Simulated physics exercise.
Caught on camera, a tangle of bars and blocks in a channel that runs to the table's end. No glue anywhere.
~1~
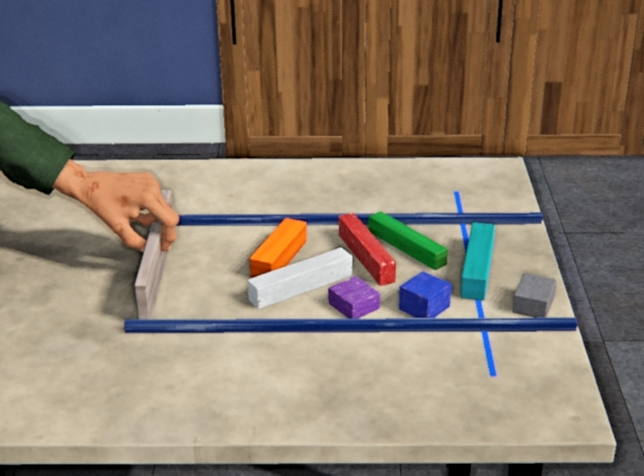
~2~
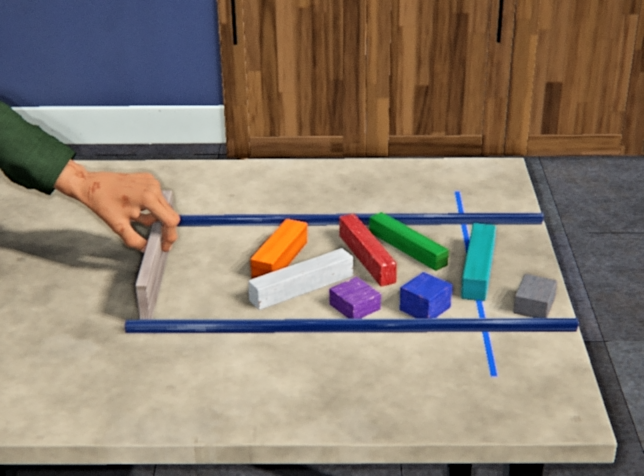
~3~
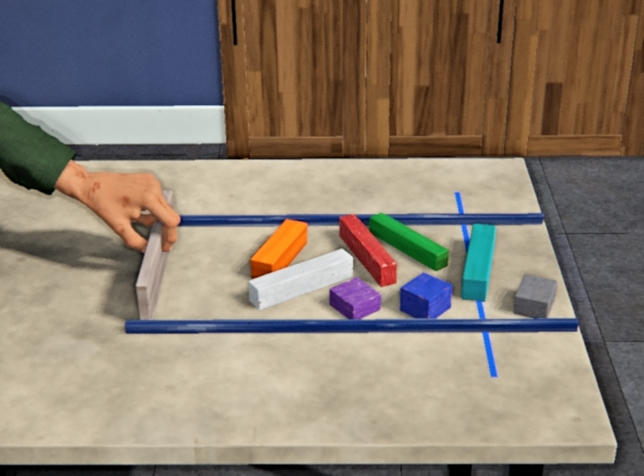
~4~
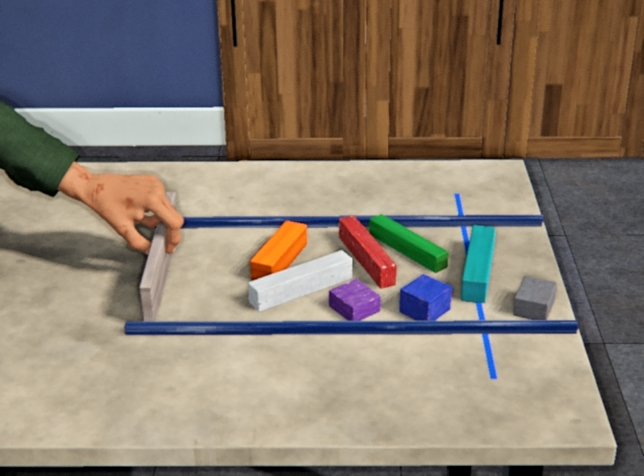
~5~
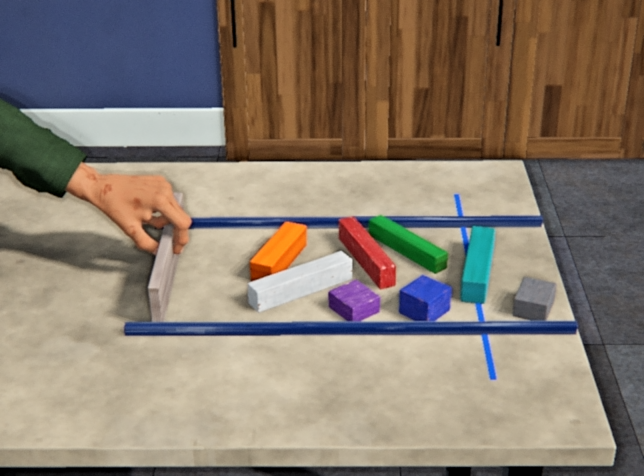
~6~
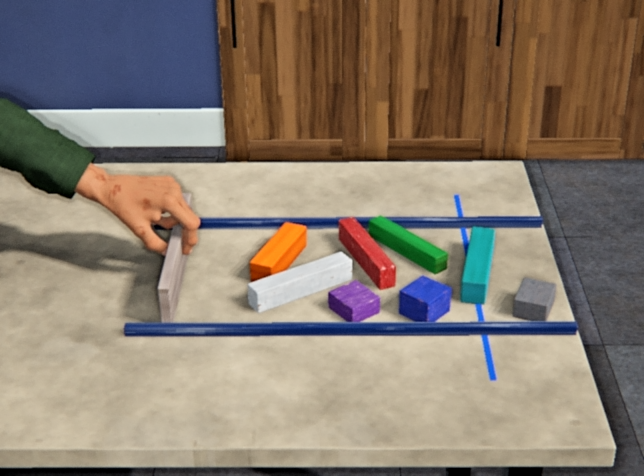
A hand in a dark green sleeve held a board upright at the left of a channel on a table, then slid it slightly right, while the colored bars and blocks ahead stayed still.
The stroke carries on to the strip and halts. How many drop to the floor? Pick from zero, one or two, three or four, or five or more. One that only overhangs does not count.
Outcome: The number that fall off is one or two.
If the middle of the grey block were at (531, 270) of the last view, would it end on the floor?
It goes over.
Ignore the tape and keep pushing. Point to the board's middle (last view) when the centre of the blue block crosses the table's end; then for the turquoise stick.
Its middle is around (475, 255) and around (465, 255).
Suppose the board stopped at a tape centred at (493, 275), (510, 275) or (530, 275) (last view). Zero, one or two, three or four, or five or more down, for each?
One after another: 3 or 4; five or more; five or over.
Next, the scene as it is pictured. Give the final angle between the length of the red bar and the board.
Roughly 40° out of line.
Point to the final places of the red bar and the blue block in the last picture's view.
About (520, 241), and the other about (570, 305).
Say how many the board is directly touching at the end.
That makes 2.
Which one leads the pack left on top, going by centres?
That is the blue block.
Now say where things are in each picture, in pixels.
In the first frame, grey block (535, 296); turquoise stick (478, 261); blue block (425, 297); board (156, 253); tape (472, 272).
In the second frame, turquoise stick (479, 261); purple block (355, 299).
In the third frame, blue block (426, 298); board (157, 254).
In the fourth frame, grey block (535, 299); red bar (367, 251).
In the fifth frame, turquoise stick (478, 264); green stick (407, 244).
In the sixth frame, grey block (535, 300); turquoise stick (478, 264); blue block (425, 301); board (177, 257); tape (472, 275).
Early on, none off yet; grey block at rest near (535, 300); turquoise stick at rest near (478, 264); blue block at rest near (425, 301).
A while later, none off yet; grey block at rest near (535, 300); turquoise stick at rest near (480, 264); blue block travelled a little near (440, 303).
Further along, none off yet; grey block travelled a little near (561, 302); turquoise stick travelled a little near (539, 269); blue block travelled well along near (524, 305).
Finally, the number that fall off is one or two; lost, turquoise stick and grey block.
